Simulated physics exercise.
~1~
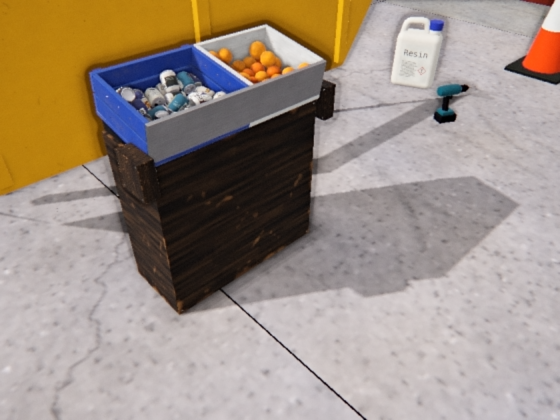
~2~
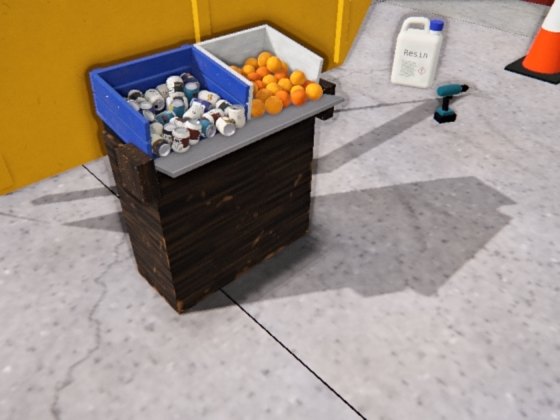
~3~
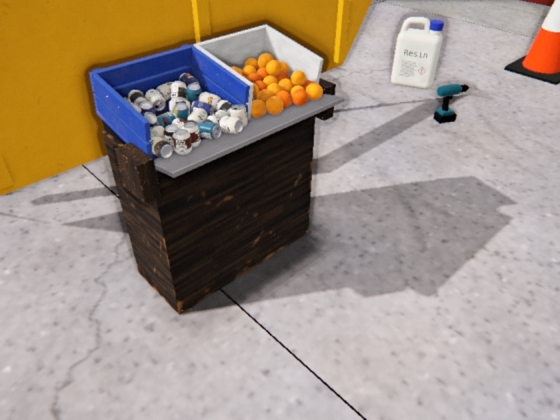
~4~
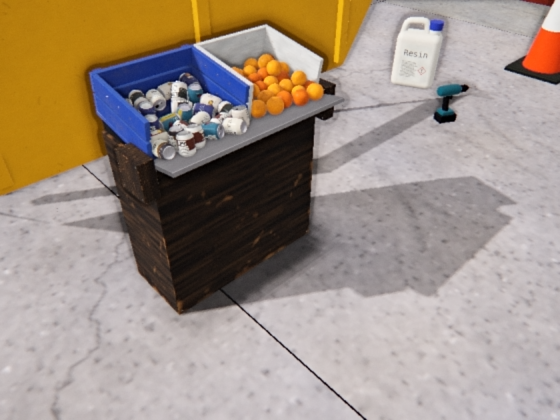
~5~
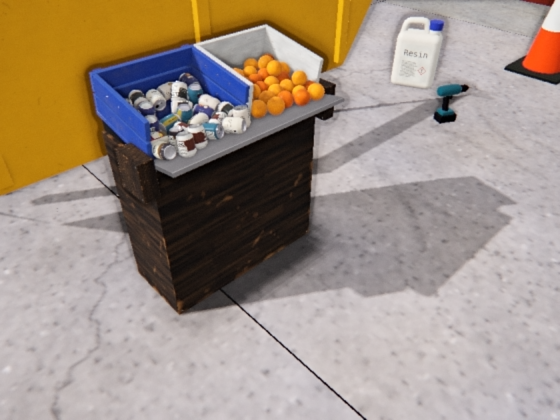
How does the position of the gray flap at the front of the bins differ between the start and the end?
At the start the flap is leaning up across the front of the bins, and at the end it is lying over on its side like a ledge.
